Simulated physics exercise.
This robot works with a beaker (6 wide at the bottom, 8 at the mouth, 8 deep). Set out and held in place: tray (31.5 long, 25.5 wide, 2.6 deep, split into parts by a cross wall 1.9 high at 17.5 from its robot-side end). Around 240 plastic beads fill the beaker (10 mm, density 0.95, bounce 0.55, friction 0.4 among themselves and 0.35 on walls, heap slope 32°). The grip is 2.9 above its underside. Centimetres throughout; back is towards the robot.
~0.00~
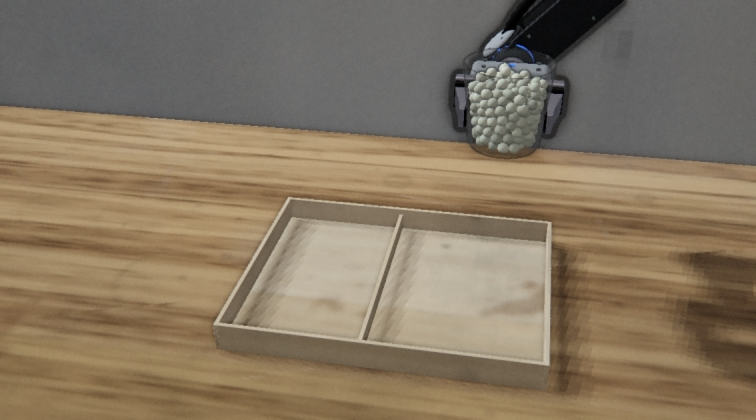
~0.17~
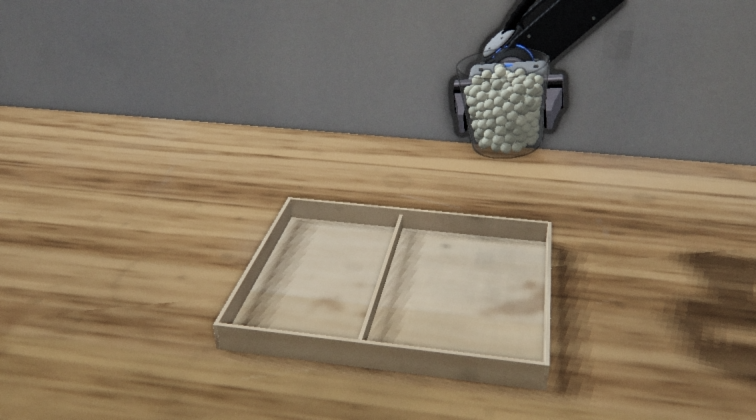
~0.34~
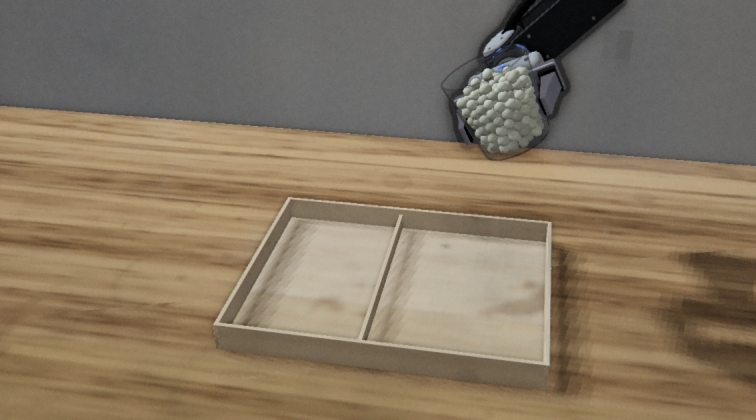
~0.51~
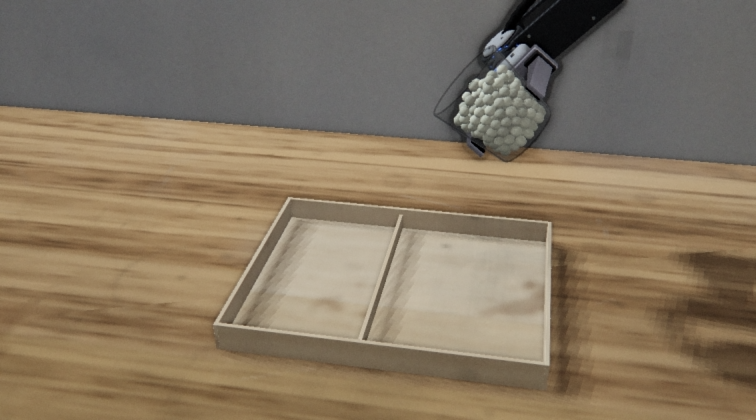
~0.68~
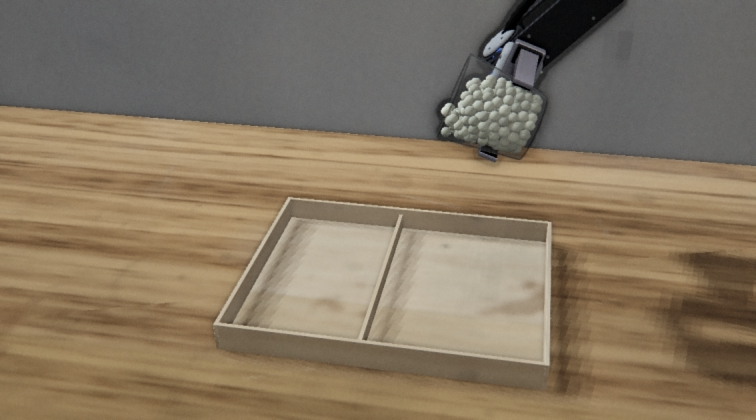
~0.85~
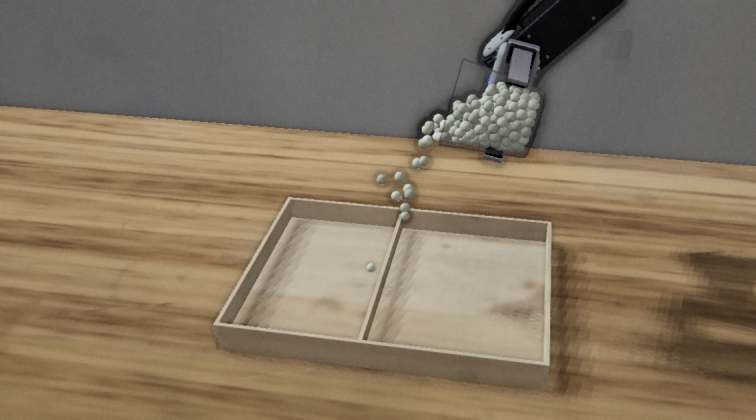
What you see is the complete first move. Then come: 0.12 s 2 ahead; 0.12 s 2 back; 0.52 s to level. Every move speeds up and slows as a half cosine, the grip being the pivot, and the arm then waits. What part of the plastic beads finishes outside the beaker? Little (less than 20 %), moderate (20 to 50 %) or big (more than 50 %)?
Answer: Moderate; 20 to 50 % of the plastic beads finish outside the beaker.
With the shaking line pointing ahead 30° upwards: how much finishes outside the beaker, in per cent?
Some 35 per cent.
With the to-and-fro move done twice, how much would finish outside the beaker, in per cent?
It would be near 50 per cent.
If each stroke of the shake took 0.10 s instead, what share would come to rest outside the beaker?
In that case some 40 per cent.
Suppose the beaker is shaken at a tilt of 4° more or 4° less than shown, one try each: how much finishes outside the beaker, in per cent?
About 45 and 25 per cent.
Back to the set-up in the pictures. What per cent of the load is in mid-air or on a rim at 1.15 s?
Some 15 per cent.
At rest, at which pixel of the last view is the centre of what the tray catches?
At about (388, 287).
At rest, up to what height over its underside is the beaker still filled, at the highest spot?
About 6.5 cm.
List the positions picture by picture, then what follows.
In the first picture, beaker middle at (506, 106), level; upper third of the load around (506, 90), from x 475 to 545, top at y 70; 240 in the beaker.
In the second picture, beaker middle at (505, 106), tilted 7° forward; upper third of the load around (506, 90), from x 470 to 540, top at y 70.
In the third picture, beaker middle at (501, 107), tilted 27° forward; upper third of the load around (504, 90), from x 460 to 540, top at y 70.
In the fourth picture, beaker middle at (497, 109), tilted 51° forward; upper third of the load around (500, 94), from x 460 to 540, top at y 70.
In the fifth picture, beaker middle at (495, 112), tilted 71° forward; upper third of the load around (499, 98), from x 445 to 540, top at y 80.
In the sixth picture, beaker middle at (494, 114), tilted 78° forward; upper third of the load around (505, 105), from x 370 to 535, top at y 85; 228 in the beaker, 1 in the far-side part, 11 in flight or on a rim.
By 1.15 s, tilted 75° forward, highest piece 22 above the table; 167 in the beaker, 22 in the far-side part, 16 in the robot-side part, 35 in flight or on a rim.
By 1.46 s, tilted 15° forward, highest piece 25 above the table; 151 in the beaker, 45 in the robot-side part, 40 in the far-side part, 4 in flight or on a rim.
By 1.81 s, level, highest piece 25 above the table; 151 in the beaker, 47 in the robot-side part, 42 in the far-side part.
By 2.86 s, level, highest piece 25 above the table; 151 in the beaker, 47 in the robot-side part, 42 in the far-side part.
Final count, 151 in the beaker, 47 in the robot-side part, 42 in the far-side part. That is 37 % outside the beaker.
